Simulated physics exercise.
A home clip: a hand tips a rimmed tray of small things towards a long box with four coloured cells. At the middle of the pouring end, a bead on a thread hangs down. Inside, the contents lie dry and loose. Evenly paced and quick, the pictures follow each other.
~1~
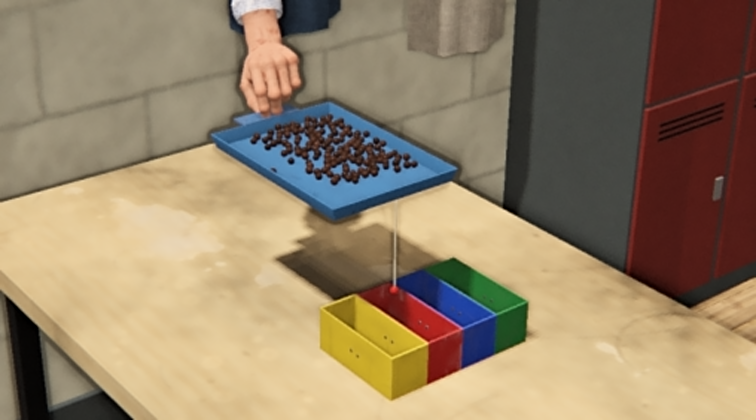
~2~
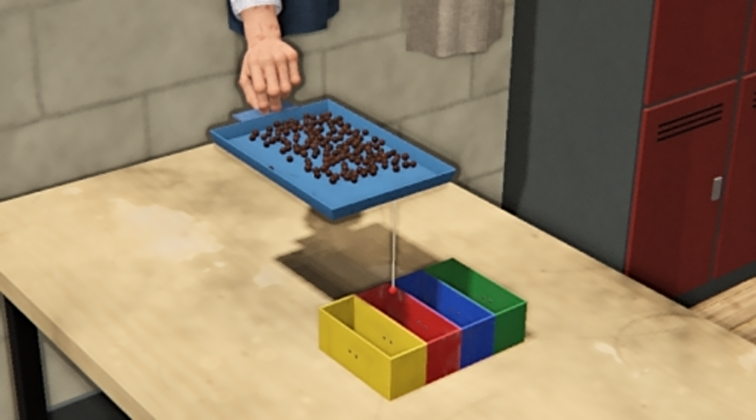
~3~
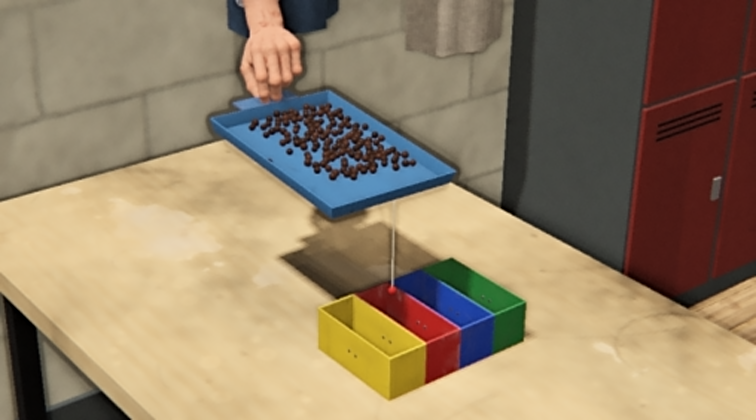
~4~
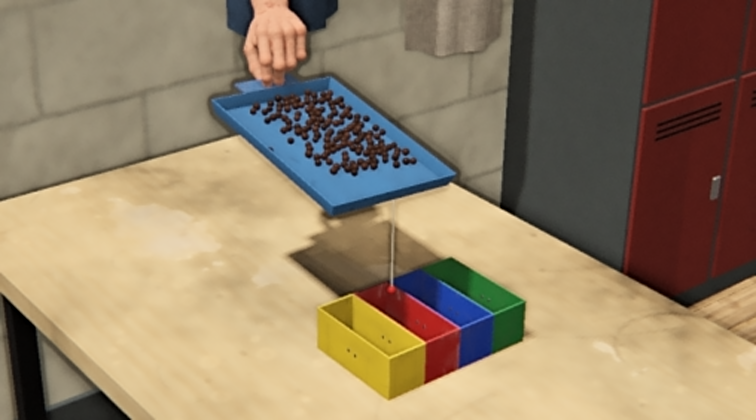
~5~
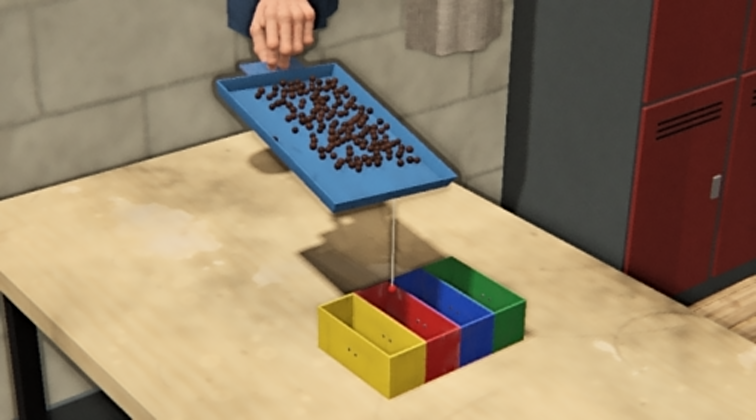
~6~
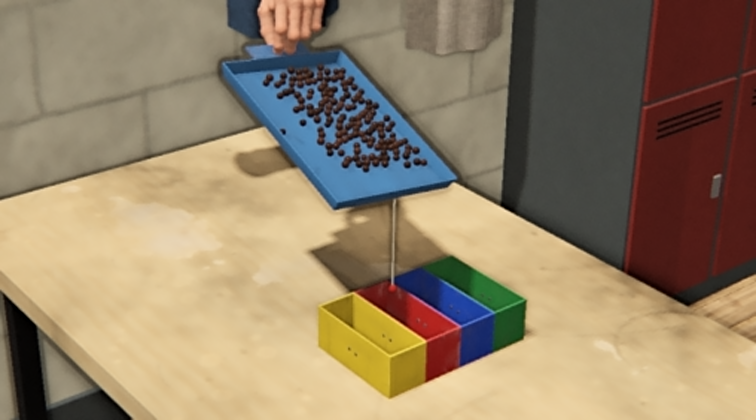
The footage shows a hand raising the back of a blue rimmed tray of small dark brown balls, tilting it increasingly towards a box with yellow, red, blue and green cells, as the balls begin shifting across the tray.
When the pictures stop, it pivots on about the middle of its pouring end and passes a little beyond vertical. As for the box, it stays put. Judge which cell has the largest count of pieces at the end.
Largest count: Green.
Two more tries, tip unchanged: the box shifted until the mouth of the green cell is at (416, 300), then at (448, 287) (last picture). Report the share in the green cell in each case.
It comes to roughly 10 per cent in one try and roughly 60 per cent in the next.
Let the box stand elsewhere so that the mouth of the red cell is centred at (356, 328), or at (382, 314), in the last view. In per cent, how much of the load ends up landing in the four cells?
First case: Some 20 %; second case: Some 70 %.
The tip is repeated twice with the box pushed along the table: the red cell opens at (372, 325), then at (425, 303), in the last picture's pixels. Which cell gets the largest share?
The first placing favours the green cell, while the second favours the blue one.
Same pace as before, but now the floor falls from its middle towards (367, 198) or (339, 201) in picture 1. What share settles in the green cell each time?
In order, some 0 % and some 0 %.
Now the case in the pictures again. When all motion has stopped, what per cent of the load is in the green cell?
Around 50 percent.
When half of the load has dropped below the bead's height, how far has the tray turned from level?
About 85 degrees.
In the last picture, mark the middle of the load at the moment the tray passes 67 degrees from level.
Somewhere near pixel (438, 194).
Soon after the last picture, tray tipped steeply; about half on the tray; a small part in the green cell; a small part in the blue cell; about a third falling or outside the box.
A little later, tray tipped past a quarter turn; a stray few on the tray; about half in the green cell; about a third in the blue cell; a stray few in the red cell; about a quarter falling or outside the box.
Later still, tray tipped past a quarter turn; about half in the green cell; about a third in the blue cell; a stray few in the red cell; a small part falling or outside the box.
At rest, tray tipped past a quarter turn; about half in the green cell; about a third in the blue cell; a stray few in the red cell; none in the yellow cell; a small part outside the box.
